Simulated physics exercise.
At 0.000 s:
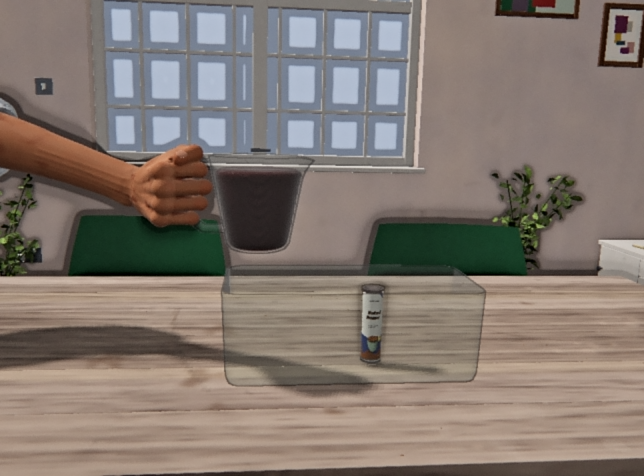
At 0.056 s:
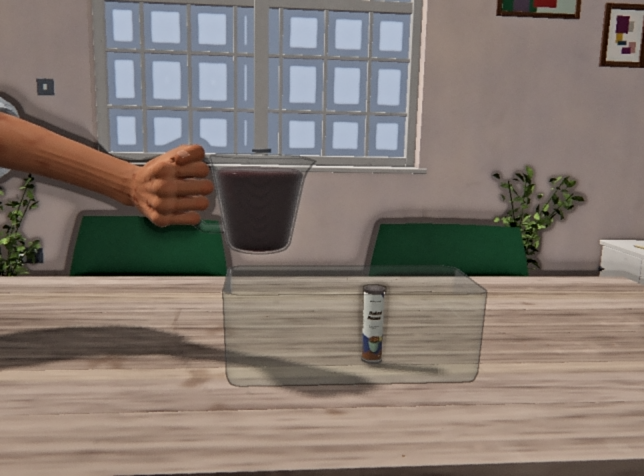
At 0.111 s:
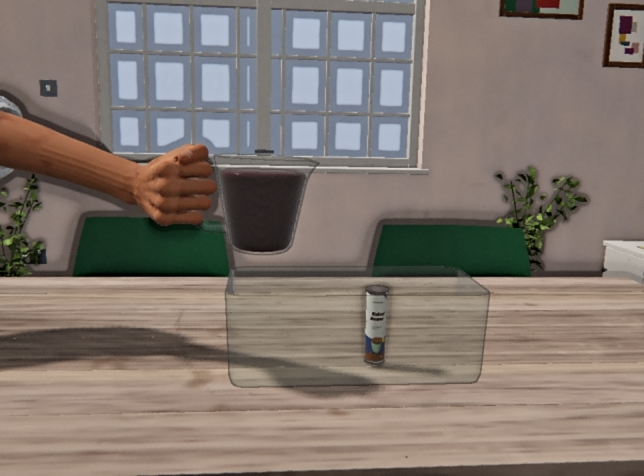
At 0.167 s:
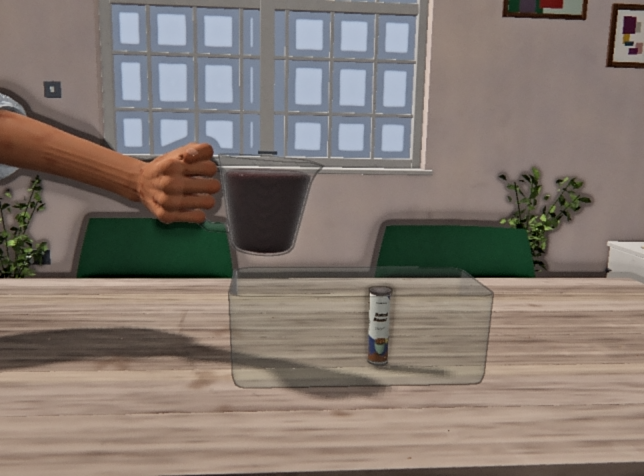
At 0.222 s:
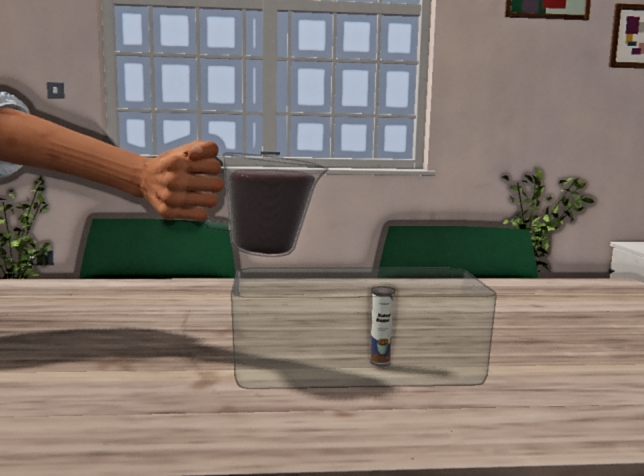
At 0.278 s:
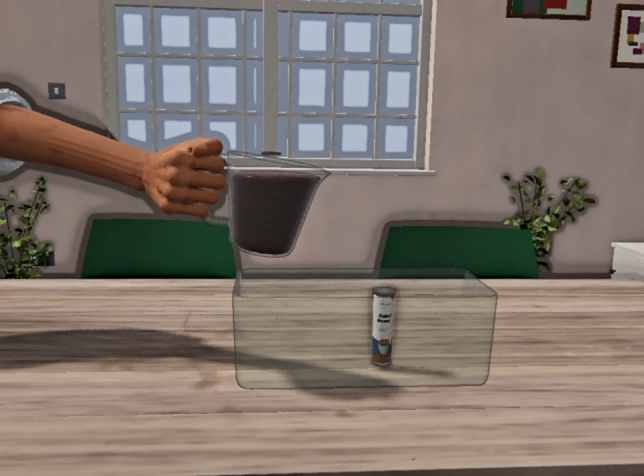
A hand holding a measuring jug of dark liquid above a clear basin with a small tin inside, tilting it slightly rightwards.
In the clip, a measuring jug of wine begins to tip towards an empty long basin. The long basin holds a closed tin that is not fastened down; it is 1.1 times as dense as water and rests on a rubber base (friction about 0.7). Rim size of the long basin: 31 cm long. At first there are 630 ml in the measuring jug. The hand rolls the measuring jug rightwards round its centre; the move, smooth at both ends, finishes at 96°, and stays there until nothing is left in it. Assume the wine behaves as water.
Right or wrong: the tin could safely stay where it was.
Wrong, it goes over.
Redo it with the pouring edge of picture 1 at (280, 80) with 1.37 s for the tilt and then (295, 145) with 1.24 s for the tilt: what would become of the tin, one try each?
Trial 1 - tin tips; trial 2 - tin tips.
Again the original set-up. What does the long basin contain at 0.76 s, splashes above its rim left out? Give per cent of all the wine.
Roughly 8 per cent.
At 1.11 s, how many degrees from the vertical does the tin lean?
Tilt: Around 20°.
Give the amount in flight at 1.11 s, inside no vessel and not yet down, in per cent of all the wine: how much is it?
Near 12 per cent, I'd say.
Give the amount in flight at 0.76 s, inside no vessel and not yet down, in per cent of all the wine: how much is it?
14 per cent.
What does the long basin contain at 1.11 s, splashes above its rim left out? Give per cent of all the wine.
About 62 %.
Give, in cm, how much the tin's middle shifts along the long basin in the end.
Shift of tin centre: Approx. 7.0 cm.
Then, 0.76 s in, the tilt is 56° and 78 per cent is still to pour; the tin stands where it began.
Then, 1.11 s in, the tilt is 87° and 26 per cent is still to pour; the tin leans 21°.
Then, 1.47 s in, the tilt is 96° and 1 per cent is still to pour; the tin lies on its side.
Then, 1.87 s in, the tilt is 96° and 0 per cent is still to pour; the tin lies on its side.
Finally, the tin lies on its side.
